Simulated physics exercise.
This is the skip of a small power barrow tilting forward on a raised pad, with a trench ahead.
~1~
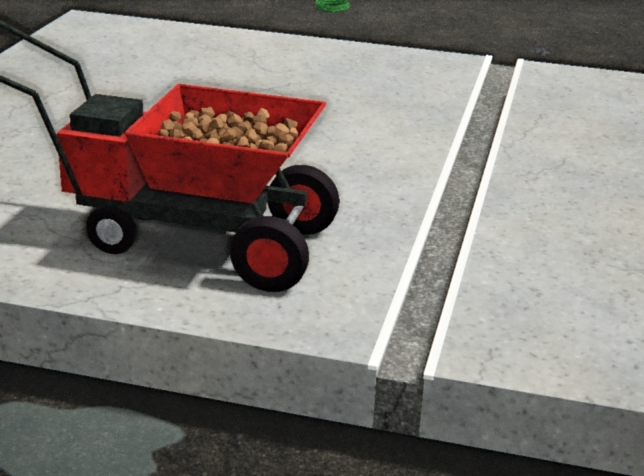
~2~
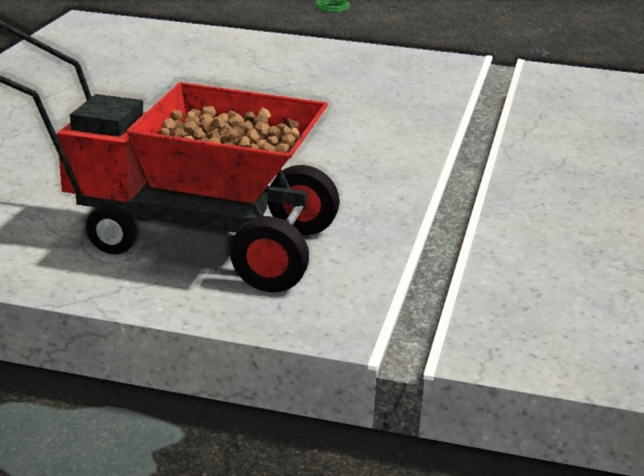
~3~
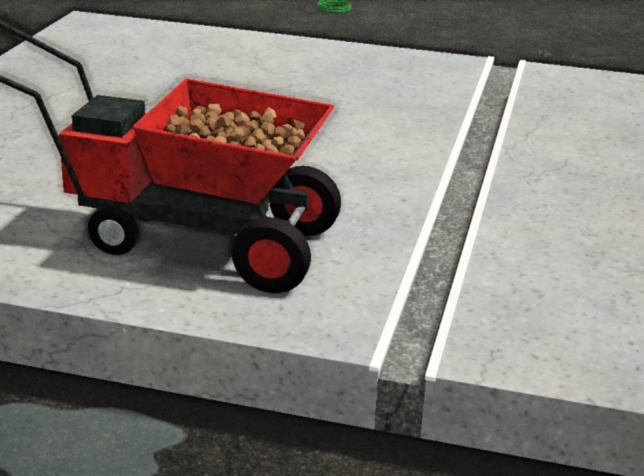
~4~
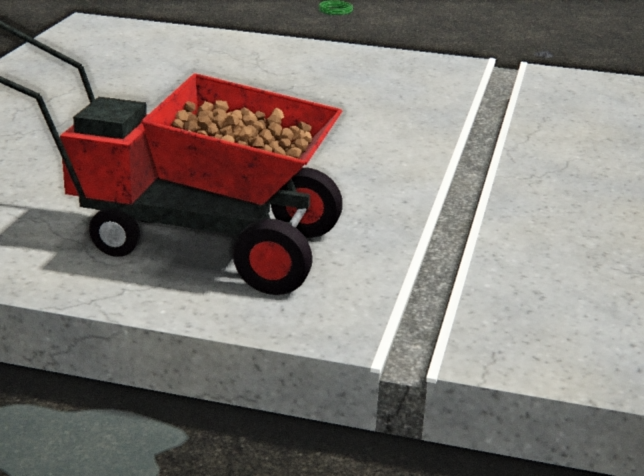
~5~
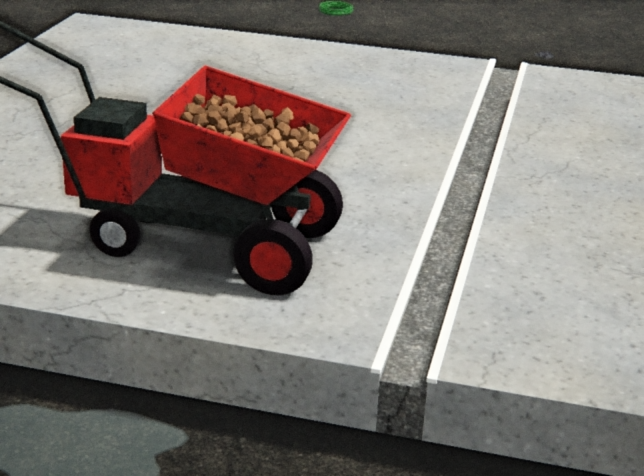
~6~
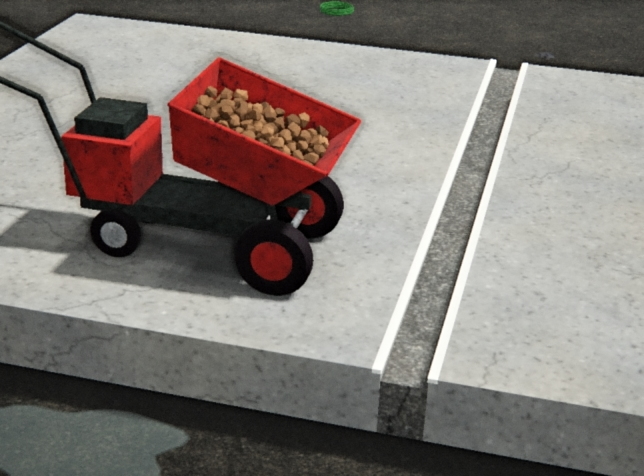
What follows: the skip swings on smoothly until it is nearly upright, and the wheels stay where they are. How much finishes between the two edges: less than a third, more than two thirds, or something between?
Between the edges lies from one third to two thirds of the load.
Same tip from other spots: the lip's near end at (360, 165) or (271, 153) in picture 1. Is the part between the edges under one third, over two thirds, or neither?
In turn: Under a third; in the middle band.
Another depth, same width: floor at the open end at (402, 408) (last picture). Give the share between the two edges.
Roughly 70 in a hundred.
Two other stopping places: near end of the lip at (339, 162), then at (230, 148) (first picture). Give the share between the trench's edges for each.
About 20 and 30 per cent.
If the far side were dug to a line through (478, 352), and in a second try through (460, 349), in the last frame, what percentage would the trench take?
The first gives 80 %, the second 60 %.
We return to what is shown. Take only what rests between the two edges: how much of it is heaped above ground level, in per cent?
Near 60 %.
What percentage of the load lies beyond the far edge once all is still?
Close to 30 per cent.
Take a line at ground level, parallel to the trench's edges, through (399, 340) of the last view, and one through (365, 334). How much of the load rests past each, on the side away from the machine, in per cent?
First some 70, then 100 per cent.
Soon, skip tipped steeply; all in the skip.
A while on, skip tipped right over; most in the skip; a stray few short of the trench; a small part in or heaped over the trench; a stray few beyond it; a small part falling.
Towards the end, skip tipped right over; a small part in the skip; a small part short of the trench; about half in or heaped over the trench; about a quarter beyond it.
Finally, skip tipped right over; about a quarter short of the trench; about half in or heaped over the trench; about a third beyond it.
